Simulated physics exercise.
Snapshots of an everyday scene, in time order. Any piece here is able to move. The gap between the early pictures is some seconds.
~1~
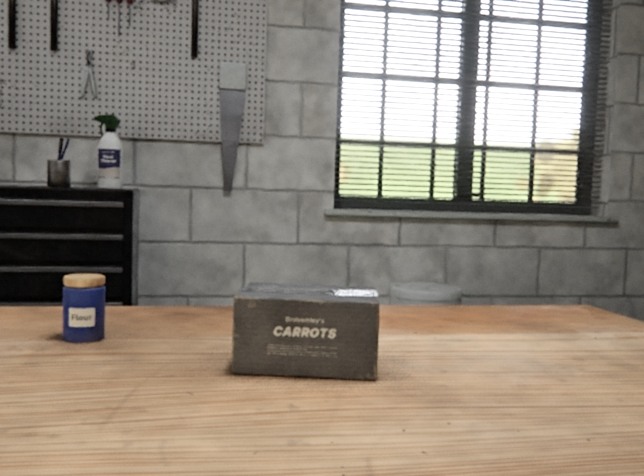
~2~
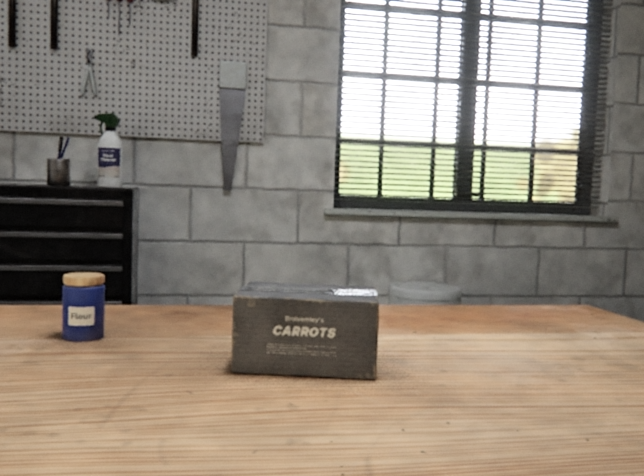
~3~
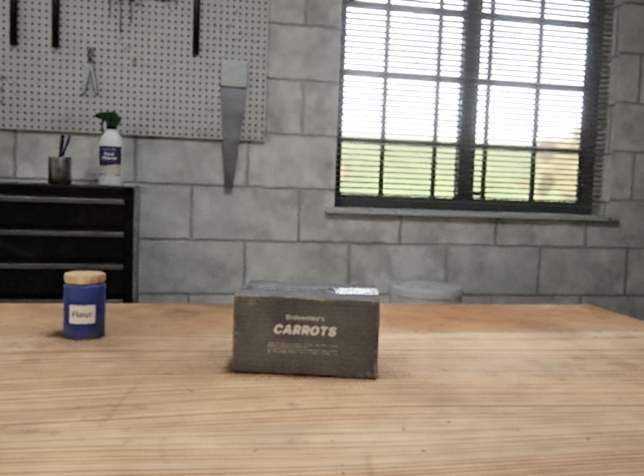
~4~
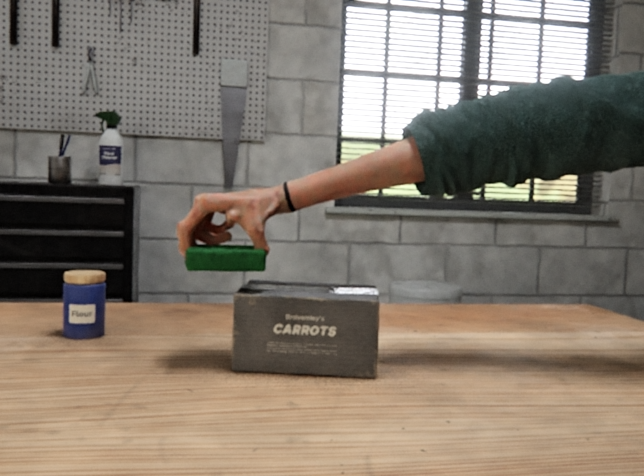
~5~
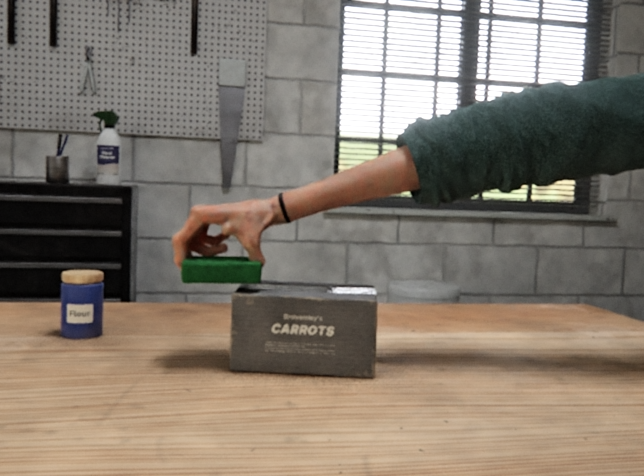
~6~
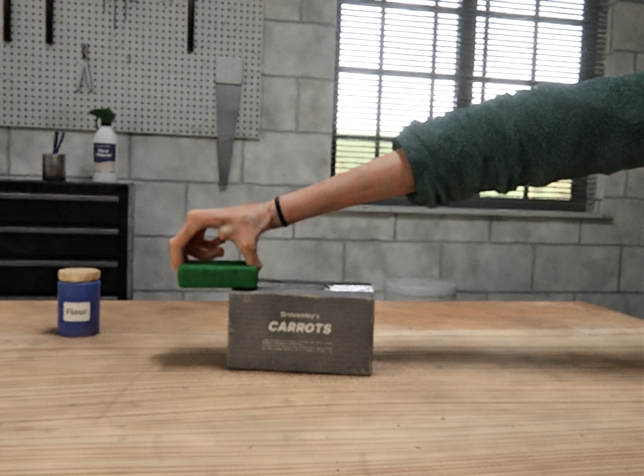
An arm in a green sleeve appeared from the right above a box labeled carrots, near a blue jar on a wooden table, and lowered a green sponge slightly beside the box's top left edge.
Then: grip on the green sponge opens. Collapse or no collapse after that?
Not firm.
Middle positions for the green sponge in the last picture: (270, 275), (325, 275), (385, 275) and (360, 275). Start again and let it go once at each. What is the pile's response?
Result per case: First still standing, second still standing, third toppled, fourth still standing.
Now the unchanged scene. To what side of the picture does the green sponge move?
Observed: The object is displaced in the leftward direction.
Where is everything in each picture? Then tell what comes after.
In the first frame, the last thing is not in view yet; blue jar (84, 307).
In the second frame, the last thing is not in view yet; blue jar (84, 306).
In the third frame, the last thing is not in view yet; blue jar (85, 304).
The fourth frame shows on its way; green sponge (225, 258); blue jar (84, 304).
The fifth frame shows on its way; green sponge (221, 270); blue jar (82, 303).
The sixth frame shows set down, still held; green sponge (217, 274); blue jar (79, 302).
Then, 0.30 s past the last view, green sponge now fallen.
Then, 0.50 s past the last view, things are still on the move.
Finally, fallen, green sponge; the other 2 still in place. Final places as the last picture's camera would see them, green sponge near (139, 353). The pile loses its balance.
